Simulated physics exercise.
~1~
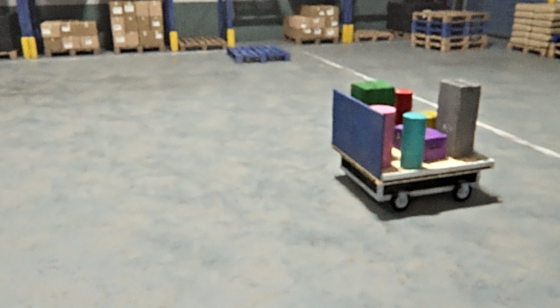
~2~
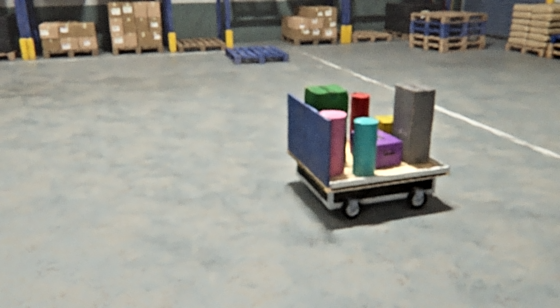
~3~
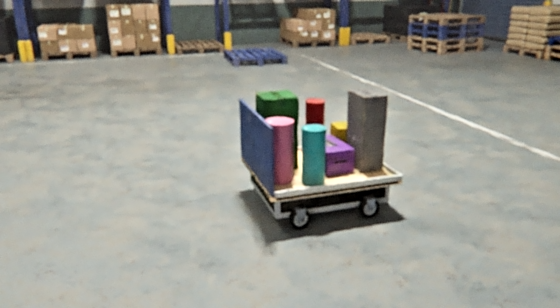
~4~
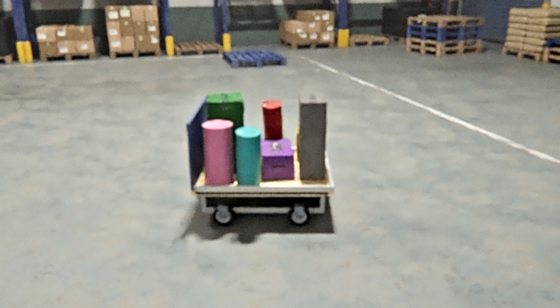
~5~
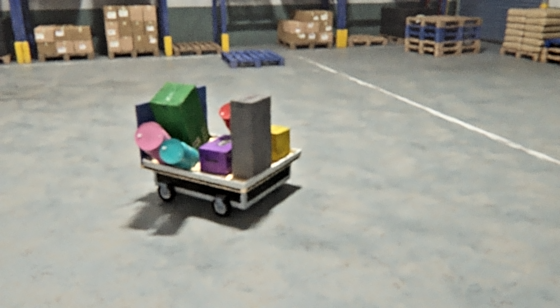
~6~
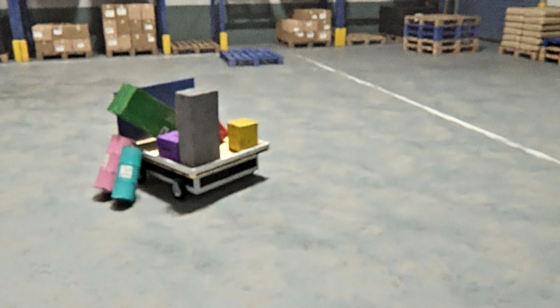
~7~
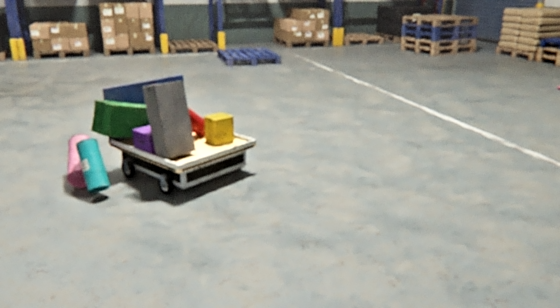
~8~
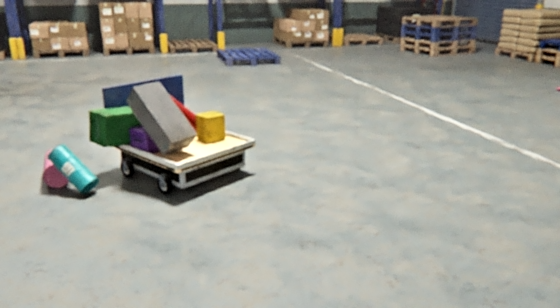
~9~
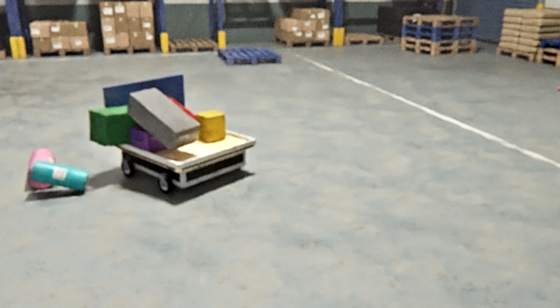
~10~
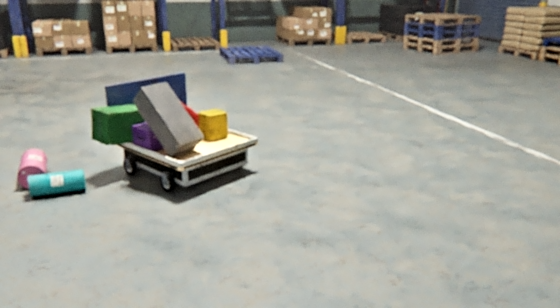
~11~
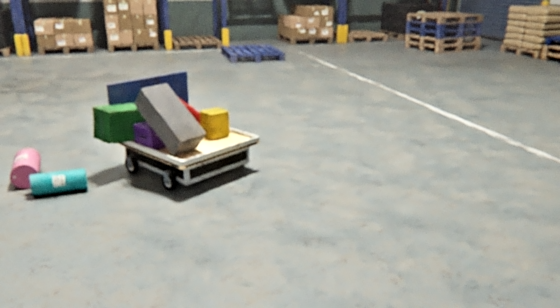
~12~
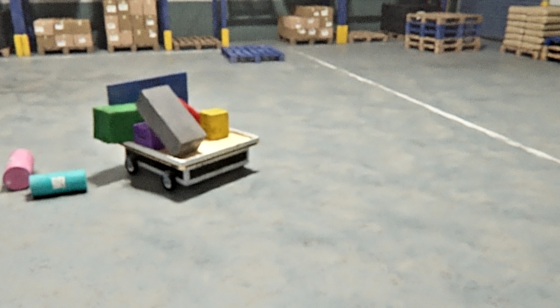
In a warehouse, a loaded cart turns and stops as two canisters tumble to the floor.
